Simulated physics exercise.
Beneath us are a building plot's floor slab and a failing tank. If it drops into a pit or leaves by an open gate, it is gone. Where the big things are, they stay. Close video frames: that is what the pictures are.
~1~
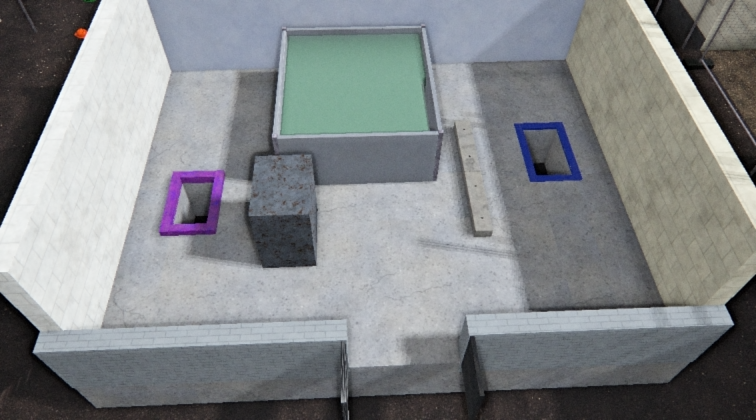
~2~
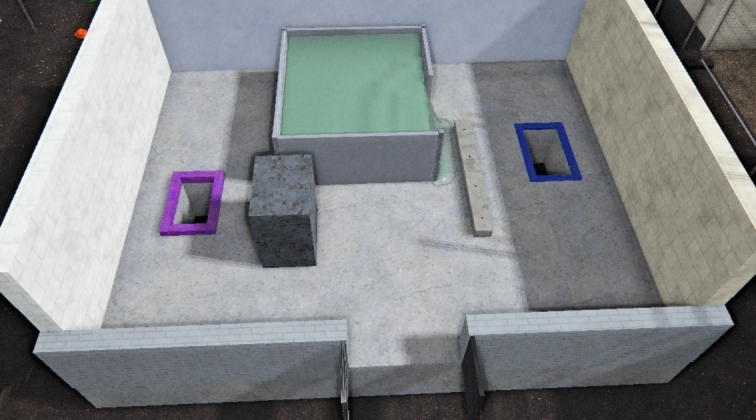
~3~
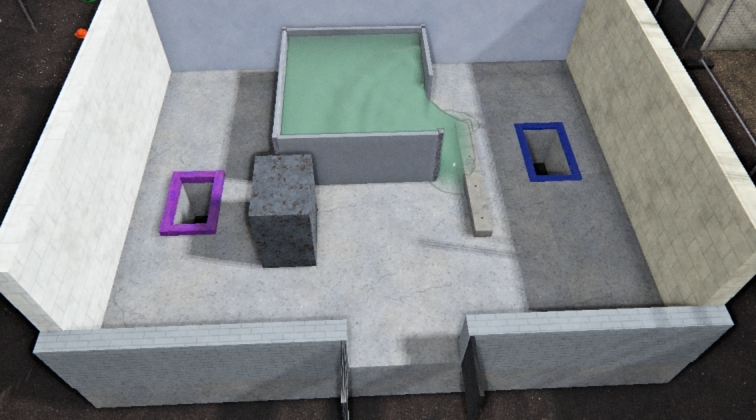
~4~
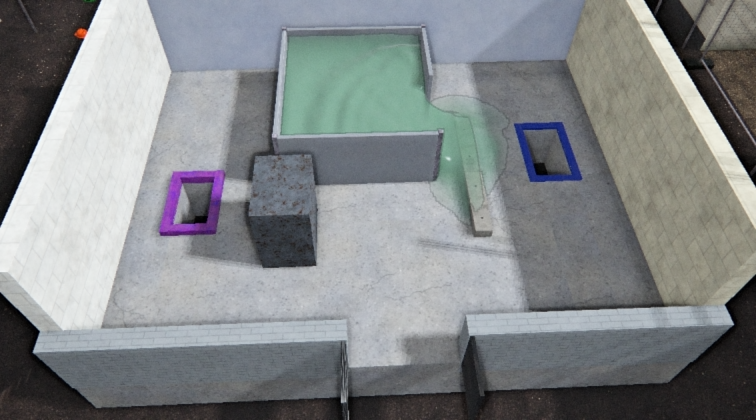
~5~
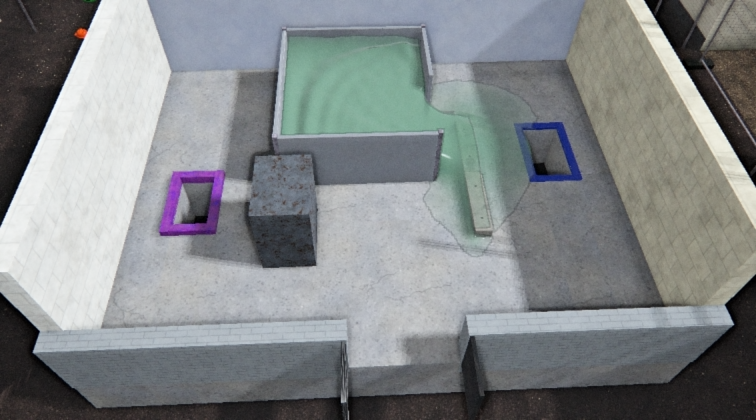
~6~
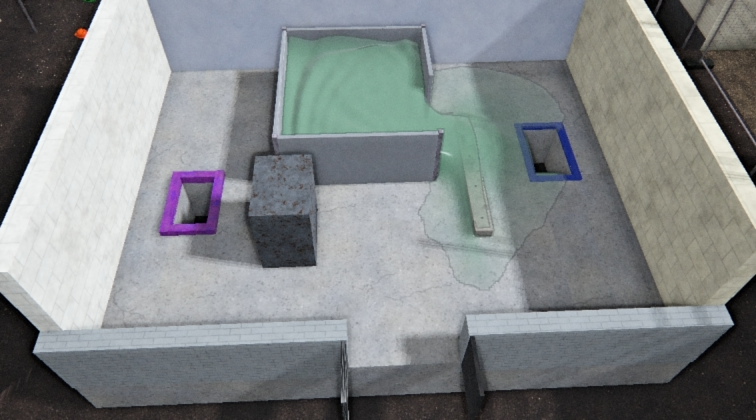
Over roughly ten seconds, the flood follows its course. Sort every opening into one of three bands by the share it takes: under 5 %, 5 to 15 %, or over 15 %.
The gate takes 5 to 15 %; the blue pit takes over 15 %; the purple pit takes under 5 %.
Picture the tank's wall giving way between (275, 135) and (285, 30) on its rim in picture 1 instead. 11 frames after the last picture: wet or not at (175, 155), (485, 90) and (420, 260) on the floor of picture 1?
Note, points one to three: Reached and soaked / unreached / unreached.
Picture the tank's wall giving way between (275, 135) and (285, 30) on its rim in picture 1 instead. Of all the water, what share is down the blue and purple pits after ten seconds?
In percent: Blue 4, purple 25.
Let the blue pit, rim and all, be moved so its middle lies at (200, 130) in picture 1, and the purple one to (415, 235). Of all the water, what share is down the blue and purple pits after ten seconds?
Blue 4%, purple 4%.
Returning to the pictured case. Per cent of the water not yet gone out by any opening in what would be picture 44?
I'd put it near 70 %.
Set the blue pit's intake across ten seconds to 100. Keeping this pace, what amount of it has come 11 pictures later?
My guess is about 35 %.
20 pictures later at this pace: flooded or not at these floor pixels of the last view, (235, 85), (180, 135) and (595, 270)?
Spared, spared, soaked.
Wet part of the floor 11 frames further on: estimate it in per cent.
I'd say 50 per cent.
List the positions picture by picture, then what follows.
The first picture shows still water in the tank at (356, 81).
In the second picture, water pours out at (429, 136) and has run to a hidden place.
In the third picture, the front is at (468, 119), out from the gap at (429, 137).
In the fourth picture, water pours out at (429, 138) and has run to (468, 221).
In the fifth picture, the front is at (519, 100), out from the gap at (429, 138).
In the sixth picture, the front is at (540, 90), out from the gap at (429, 138).
A moment on, water covers 40 % of the floor; the gate 0 %, the blue pit 6 %, the purple pit 0 %.
Next, water covers 50 % of the floor; the gate 1 %, the blue pit 11 %, the purple pit 0 %.
Then, water covers 55 % of the floor; the gate 4 %, the blue pit 16 %, the purple pit 0 %.
Later, water covers 75 % of the floor; the gate 7 %, the blue pit 23 %, the purple pit 0 %.
In the end, water covers 95 % of the floor; the gate 11 %, the blue pit 30 %, the purple pit 0 %.
